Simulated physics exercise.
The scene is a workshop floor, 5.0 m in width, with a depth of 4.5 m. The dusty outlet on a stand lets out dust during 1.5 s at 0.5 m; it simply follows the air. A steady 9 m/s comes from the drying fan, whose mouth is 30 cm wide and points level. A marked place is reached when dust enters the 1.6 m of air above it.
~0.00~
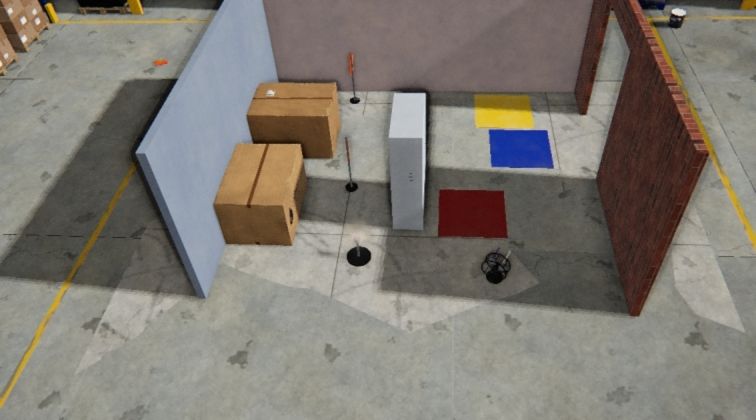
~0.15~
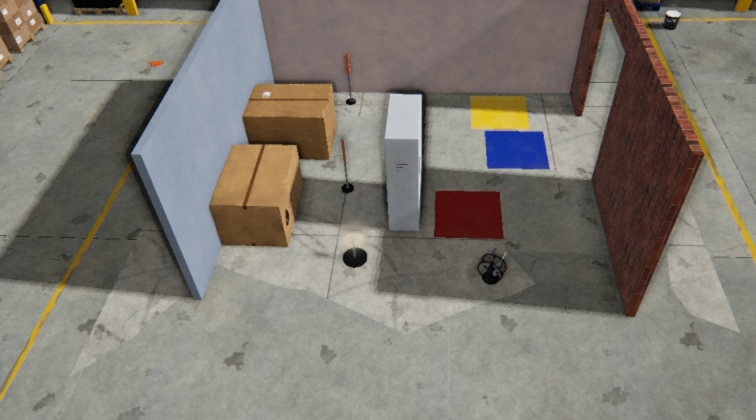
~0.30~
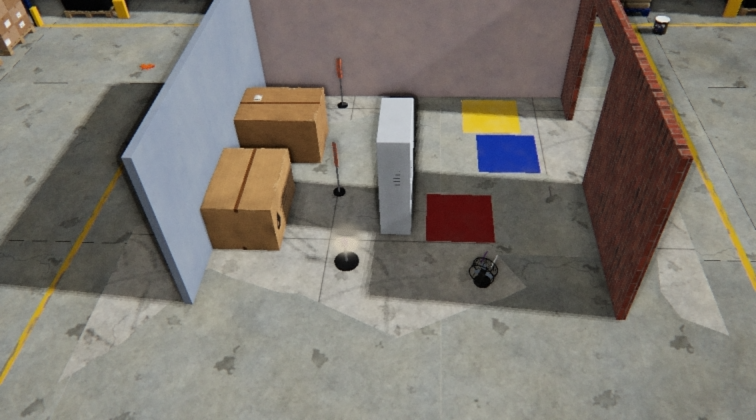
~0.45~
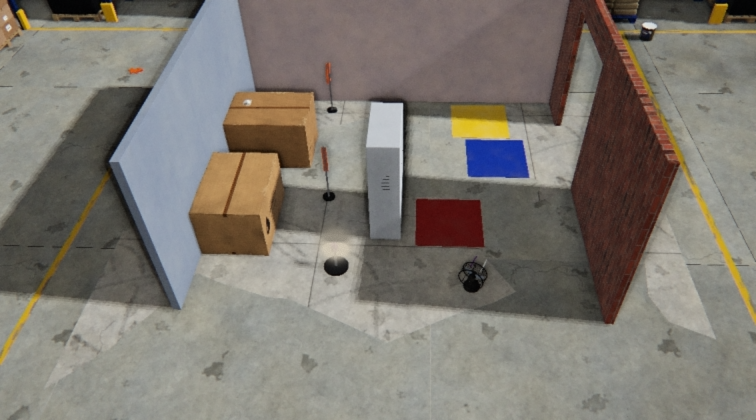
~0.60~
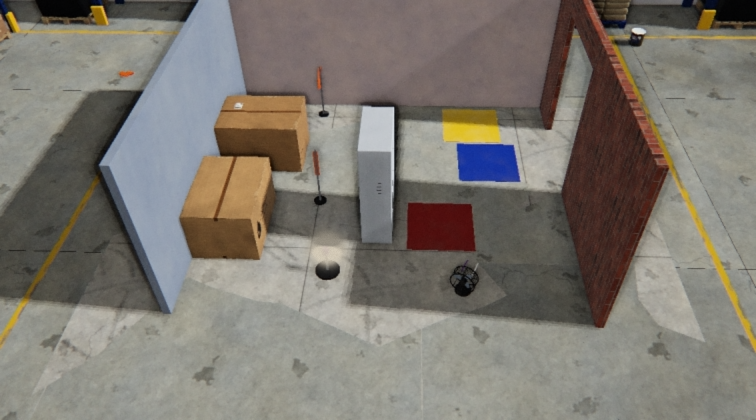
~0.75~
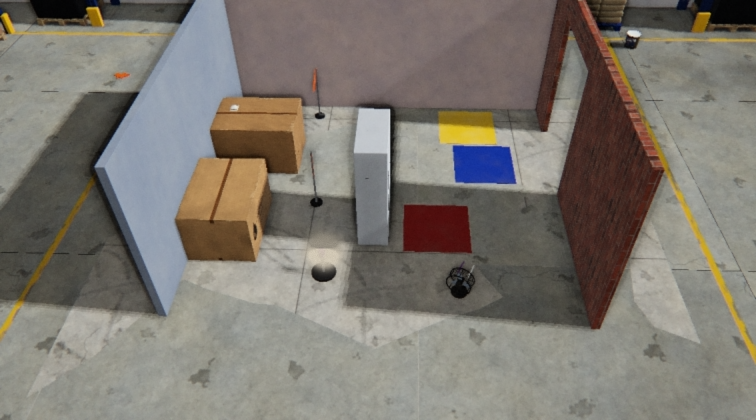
On a workshop floor, two cartons, a tall pale block and three coloured mats stayed put between walls as the view drifted slightly, while faint dust hung over a low black stand and the ribbons stayed nearly upright.
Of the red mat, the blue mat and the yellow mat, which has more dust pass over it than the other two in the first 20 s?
Most passes over blue.
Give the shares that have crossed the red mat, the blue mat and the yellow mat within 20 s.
Roughly 15 % red, 60 % blue, 20 % yellow.
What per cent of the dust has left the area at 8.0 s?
About 10 %.
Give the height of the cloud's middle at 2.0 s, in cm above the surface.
Roughly 40 cm up.
By 2.0 s, 0 % has passed over the yellow mat, 0 % over the red mat and 0 % over the blue mat; 0 % has left the area, and the middle of the rest is near (329, 254).
By 4.0 s, 0 % has passed over the yellow mat, 0 % over the red mat and 0 % over the blue mat; 0 % has left the area, and the middle of the rest is near (344, 263).
By 8.0 s, 6 % has passed over the yellow mat, 8 % over the red mat and 24 % over the blue mat; 10 % has left the area, and the middle of the rest is near (405, 266).
By 20.0 s, 22 % has passed over the yellow mat, 17 % over the red mat and 57 % over the blue mat; 91 % has left the area.
